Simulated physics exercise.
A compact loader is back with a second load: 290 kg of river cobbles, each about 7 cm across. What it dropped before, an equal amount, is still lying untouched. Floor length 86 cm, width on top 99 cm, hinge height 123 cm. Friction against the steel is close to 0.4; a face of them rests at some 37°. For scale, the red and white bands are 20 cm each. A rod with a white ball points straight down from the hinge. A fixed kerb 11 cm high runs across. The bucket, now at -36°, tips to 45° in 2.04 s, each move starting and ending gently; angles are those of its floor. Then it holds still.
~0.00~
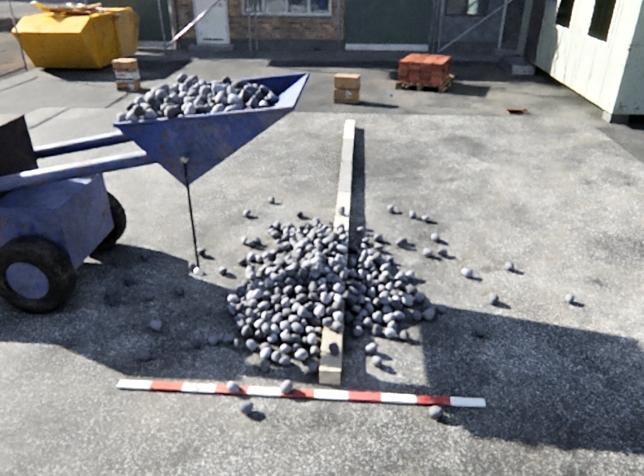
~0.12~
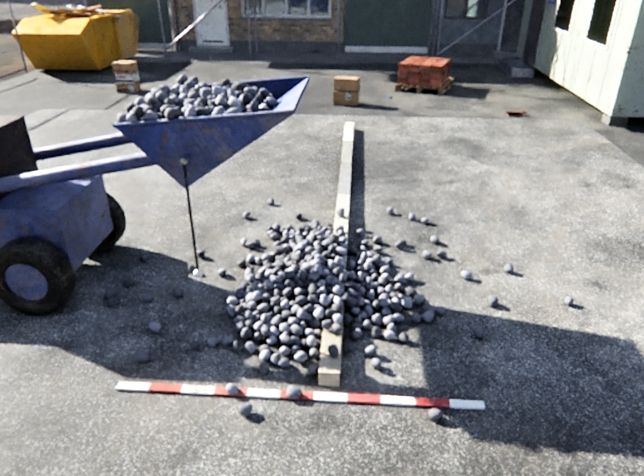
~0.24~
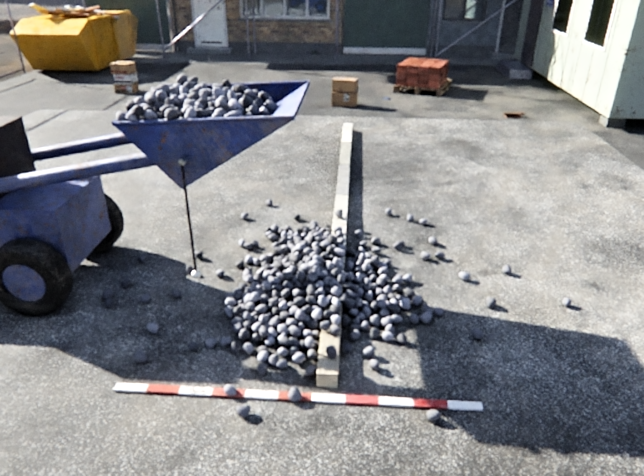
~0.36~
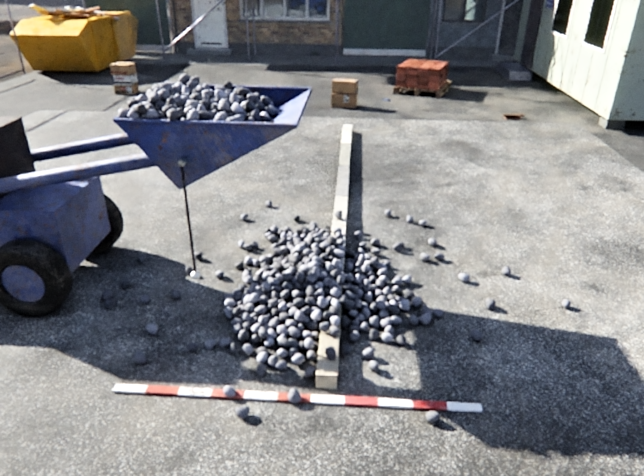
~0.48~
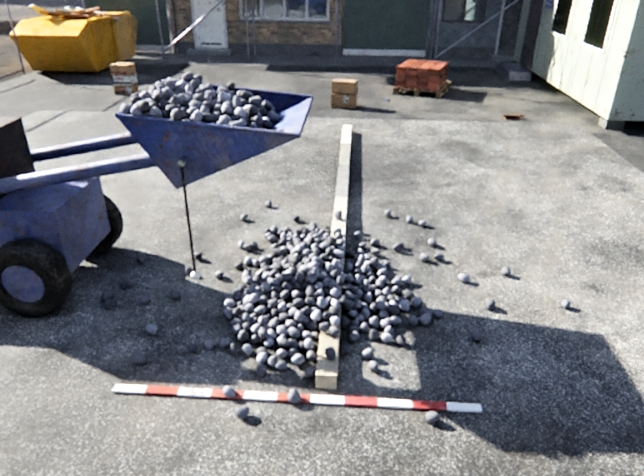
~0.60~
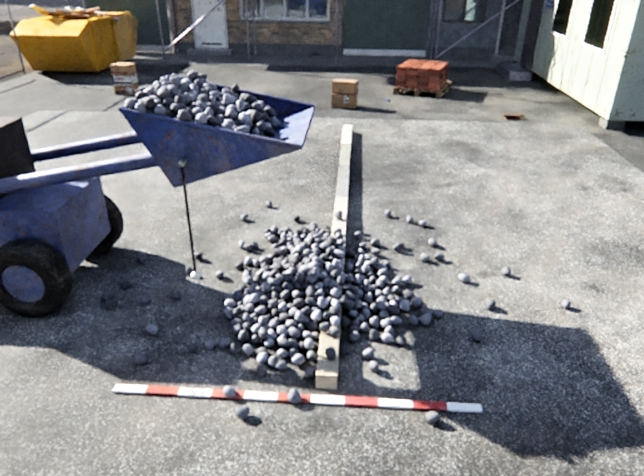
Blue loader bucket of grey stones slowly tilting its right-hand lip downward, beside a still stone heap straddling a pale kerb.
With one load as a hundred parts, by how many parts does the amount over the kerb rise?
Roughly 47 per cent of a load more.
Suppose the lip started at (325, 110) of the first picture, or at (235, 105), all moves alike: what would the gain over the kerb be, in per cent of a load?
Near 85 per cent from the first place, 5 from the second.
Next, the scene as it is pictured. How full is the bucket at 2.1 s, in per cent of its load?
Roughly 5 per cent is still inside.
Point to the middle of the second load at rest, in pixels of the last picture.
Near (330, 274).
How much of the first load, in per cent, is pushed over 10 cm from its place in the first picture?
Roughly 10 per cent of them.
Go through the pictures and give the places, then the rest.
The bucket is at -36°, its lip at (293, 108); the top of the load is at (200, 86). The earlier load is highest near (315, 254), 24 cm above ground level, 81 % on this side of the kerb, 20 % over the kerb, in the first picture.
Lip at (294, 112), floor tilted -35°, highest stones at (200, 88); the stones move at 0.1 m/s on average, in the second picture.
Lip at (294, 118), floor tilted -33°, highest stones at (192, 89); the stones move at 0.1 m/s on average, in the third picture.
The bucket is at -29°, its lip at (297, 126); the top of the load is at (177, 88); the stones move at 0.1 m/s on average, in the fourth picture.
The bucket is at -25°, its lip at (299, 136); the top of the load is at (176, 86); the stones move at 0.2 m/s on average, in the fifth picture.
The bucket is at -19°, its lip at (302, 148); the top of the load is at (177, 82); the stones move at 0.2 m/s on average, in the sixth picture.
After 1.5 s the floor is at 32°; in per cent of one load, 91 in the bucket, 91 on this side of the kerb, 20 over the kerb; the foremost stones are at (472, 273).
After 2.1 s the floor is at 45°; in per cent of one load, 7 in the bucket, 145 on this side of the kerb, 49 over the kerb; the foremost stones are at (472, 273).
After 2.5 s the floor is at 45°; in per cent of one load, 0 in the bucket, 137 on this side of the kerb, 64 over the kerb; the foremost stones are at (485, 288).
After 4.9 s the floor is at 45°; in per cent of one load, 0 in the bucket, 134 on this side of the kerb, 67 over the kerb; the foremost stones are at (494, 285). Net gain over the kerb, 47.
